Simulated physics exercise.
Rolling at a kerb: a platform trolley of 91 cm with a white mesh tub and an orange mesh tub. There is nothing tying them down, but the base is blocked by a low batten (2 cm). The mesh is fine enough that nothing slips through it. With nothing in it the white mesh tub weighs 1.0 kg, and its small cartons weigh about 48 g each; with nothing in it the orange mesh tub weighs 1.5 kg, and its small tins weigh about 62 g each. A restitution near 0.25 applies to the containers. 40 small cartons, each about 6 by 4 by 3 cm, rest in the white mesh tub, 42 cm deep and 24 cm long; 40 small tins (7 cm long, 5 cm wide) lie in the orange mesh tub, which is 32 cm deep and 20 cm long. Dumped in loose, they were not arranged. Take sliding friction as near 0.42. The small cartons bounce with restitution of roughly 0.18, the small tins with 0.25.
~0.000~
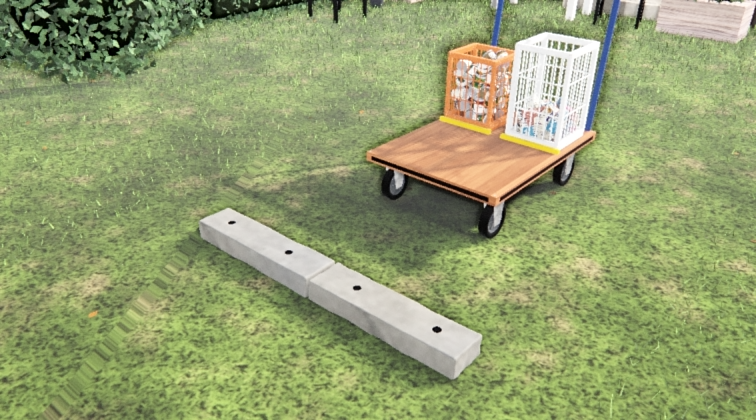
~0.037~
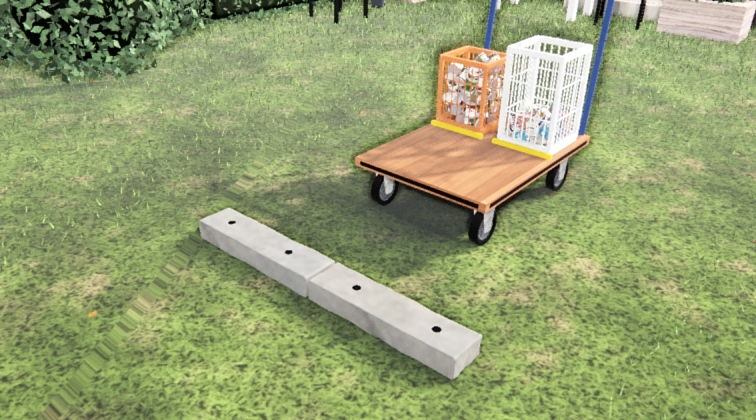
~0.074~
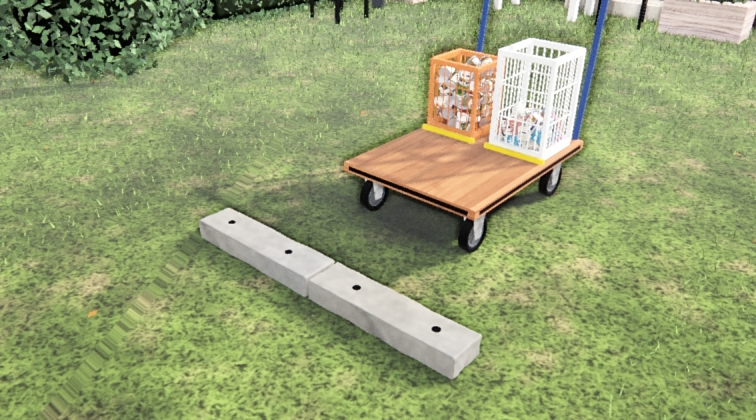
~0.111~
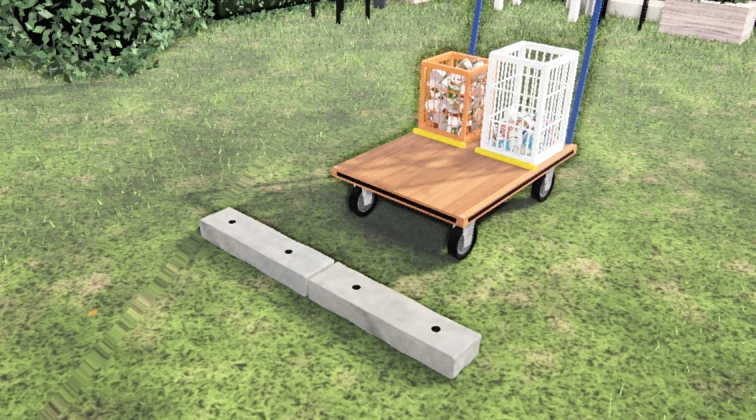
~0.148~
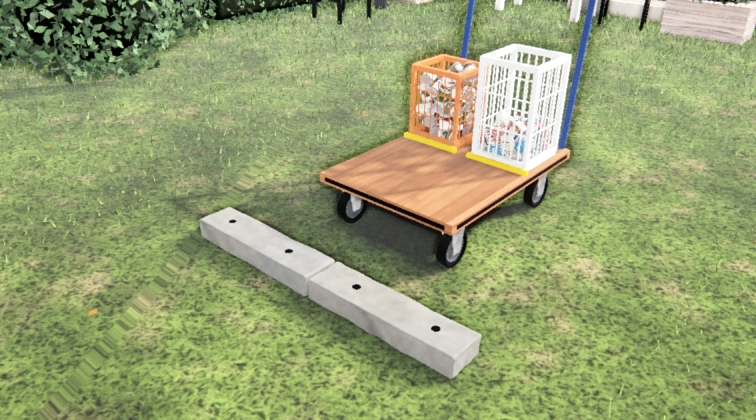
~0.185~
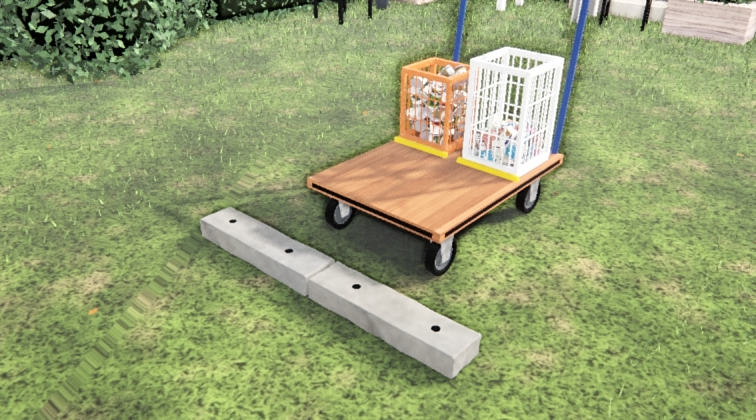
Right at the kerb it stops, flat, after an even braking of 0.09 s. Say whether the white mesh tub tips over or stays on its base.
It won't tip.
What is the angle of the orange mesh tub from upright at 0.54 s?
I'd put the lean near 55°.
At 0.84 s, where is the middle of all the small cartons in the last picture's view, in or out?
Near (482, 156).
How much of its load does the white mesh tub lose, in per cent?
I'd say close to 0 per cent, give or take.
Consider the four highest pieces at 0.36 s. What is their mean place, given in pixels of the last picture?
Mean place: About (412, 86) in the last picture.
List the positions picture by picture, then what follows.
In the first picture (places track the rim corner closest to us here; the camera moves round a little), white mesh tub (572, 53); orange mesh tub (496, 61); 57 cm to go; all still inside.
The second picture shows white mesh tub (564, 57); orange mesh tub (487, 64); 50 cm to go.
The third picture shows white mesh tub (556, 60); orange mesh tub (479, 68); 42 cm to go.
The fourth picture shows white mesh tub (548, 64); orange mesh tub (470, 71); 35 cm to go.
The fifth picture shows white mesh tub (539, 67); orange mesh tub (460, 75); 28 cm to go.
The sixth picture shows white mesh tub (530, 71); orange mesh tub (451, 78); 21 cm to go; all still inside.
After 0.24 s, it starts to lose speed.
After 0.36 s, the white mesh tub leans 8° with 0 of 40 out and the orange mesh tub leans 17° with 0 of 40 out.
After 0.54 s, the white mesh tub leans 6° with 0 of 40 out and the orange mesh tub leans 53° with 0 of 40 out.
After 0.84 s, the white mesh tub is upright with 0 of 40 out and the orange mesh tub is down with 7 of 40 out.
Final count (at 1.15 s), the white mesh tub is upright with 0 of 40 out and the orange mesh tub is down with 10 of 40 out. Greatest lean of the white mesh tub, 12°.
